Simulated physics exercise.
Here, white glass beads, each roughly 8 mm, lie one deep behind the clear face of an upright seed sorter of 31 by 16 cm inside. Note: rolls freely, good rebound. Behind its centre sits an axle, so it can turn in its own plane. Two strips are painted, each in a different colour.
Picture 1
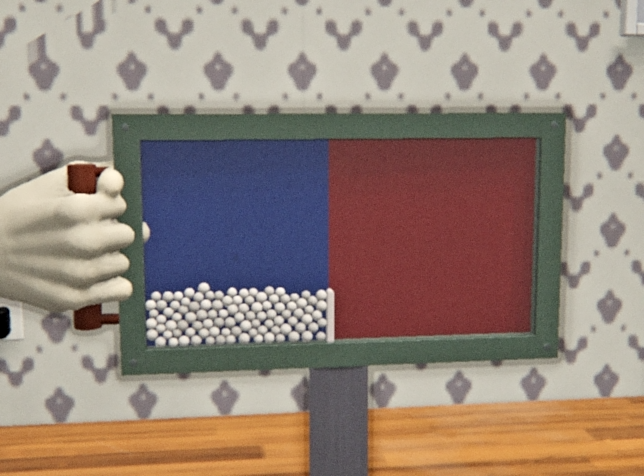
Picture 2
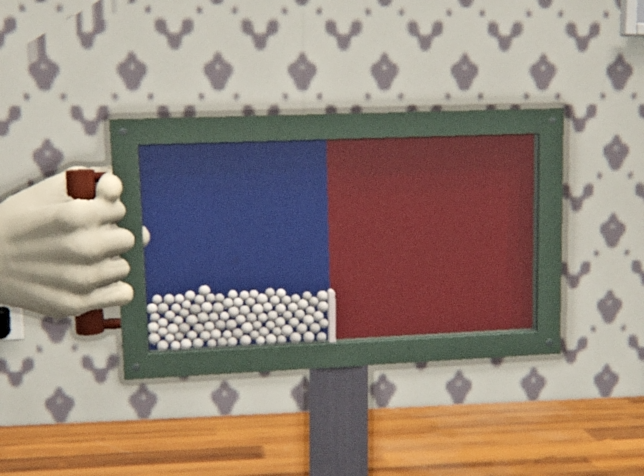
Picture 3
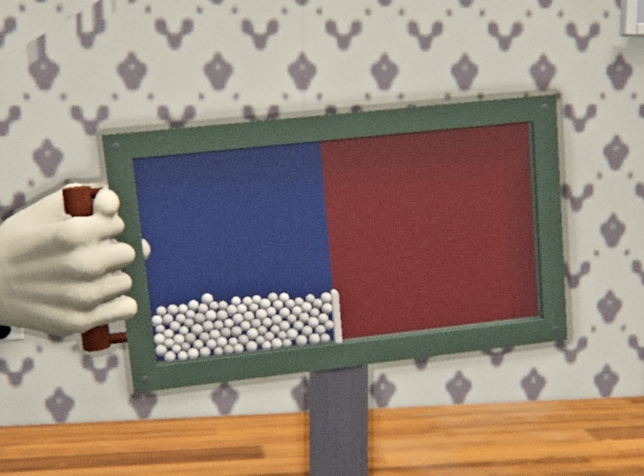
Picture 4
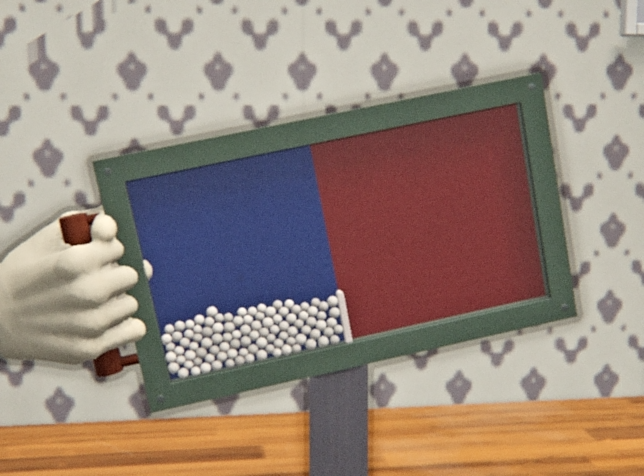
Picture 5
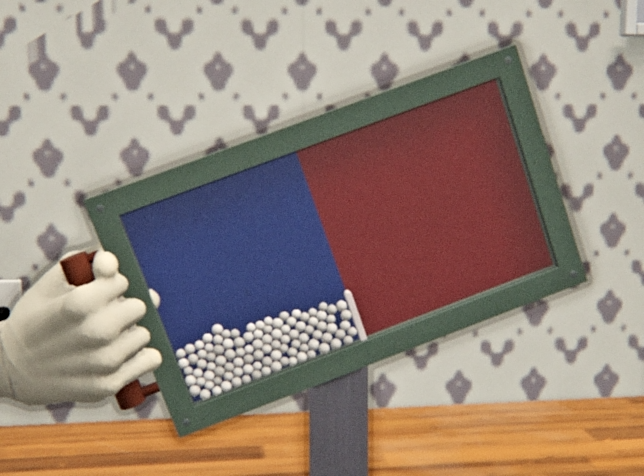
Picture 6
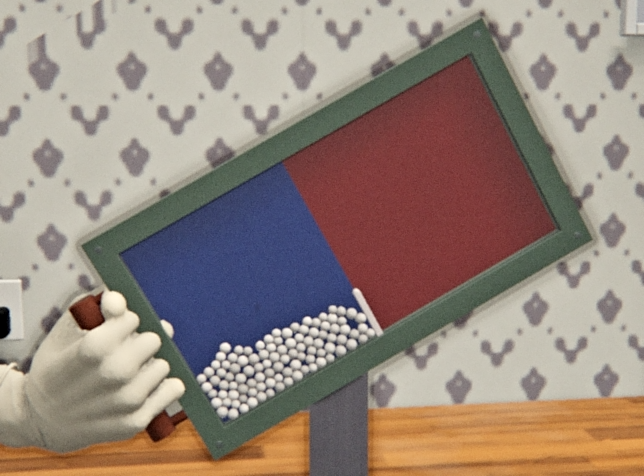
A gloved-looking white hand gripping the handle on the left turned a green-framed, blue-and-red panel anticlockwise, lowering its left side, while the small white beads shifted toward the lower left of the blue half.
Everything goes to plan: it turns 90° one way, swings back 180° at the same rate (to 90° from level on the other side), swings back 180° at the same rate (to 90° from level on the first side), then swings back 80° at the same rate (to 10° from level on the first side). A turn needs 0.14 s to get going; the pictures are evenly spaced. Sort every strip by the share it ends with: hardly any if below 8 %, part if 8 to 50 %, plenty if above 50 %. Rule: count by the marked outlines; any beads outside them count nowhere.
Red strip: Part; blue strip: Plenty.
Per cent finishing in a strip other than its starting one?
Moved share: About 15 per cent.
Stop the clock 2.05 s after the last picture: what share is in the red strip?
About 15 % of the load.
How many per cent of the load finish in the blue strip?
About 85 %.
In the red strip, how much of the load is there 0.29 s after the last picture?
About 0 percent.
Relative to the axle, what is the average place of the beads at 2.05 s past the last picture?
I'd put it near 6 centimetres to the left and 10 centimetres below.
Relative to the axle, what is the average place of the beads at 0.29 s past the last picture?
Right by about 5 cm and below by about 11 cm.
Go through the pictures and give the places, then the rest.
Level; about 100 beads; beads centred (236, 317); top one (204, 289); red (433, 238), blue (237, 243), in the first picture.
Turned 1° anticlockwise; beads centred (237, 319); top one (204, 291), in the second picture.
Turned 5° anticlockwise; beads centred (242, 325); top one (207, 299); wall ends (334, 294), in the third picture.
Turned 11° anticlockwise; beads centred (250, 335); top one (333, 302), in the fourth picture.
Turned 19° anticlockwise; beads centred (263, 348); top one (341, 306), in the fifth picture.
Turned 29° anticlockwise; beads centred (280, 360); top one (333, 310); red (422, 195), blue (252, 293), in the sixth picture.
Then, 0.29 s after the last picture, it stands 90° anticlockwise; the beads' middle is 5 cm right of and 11 cm below the centre; blue 100 %.
Then, 2.05 s after the last picture, it stands 49° anticlockwise; the beads' middle is 6 cm left of and 10 cm below the centre; red 15 %, blue 85 %.
Then, 2.26 s after the last picture, it stands 10° anticlockwise; the beads' middle is 10 cm left of and 5 cm below the centre; red 15 %, blue 85 %.
All still 3.1 s after it, it stands 10° anticlockwise; red 15 %, blue 85 %.
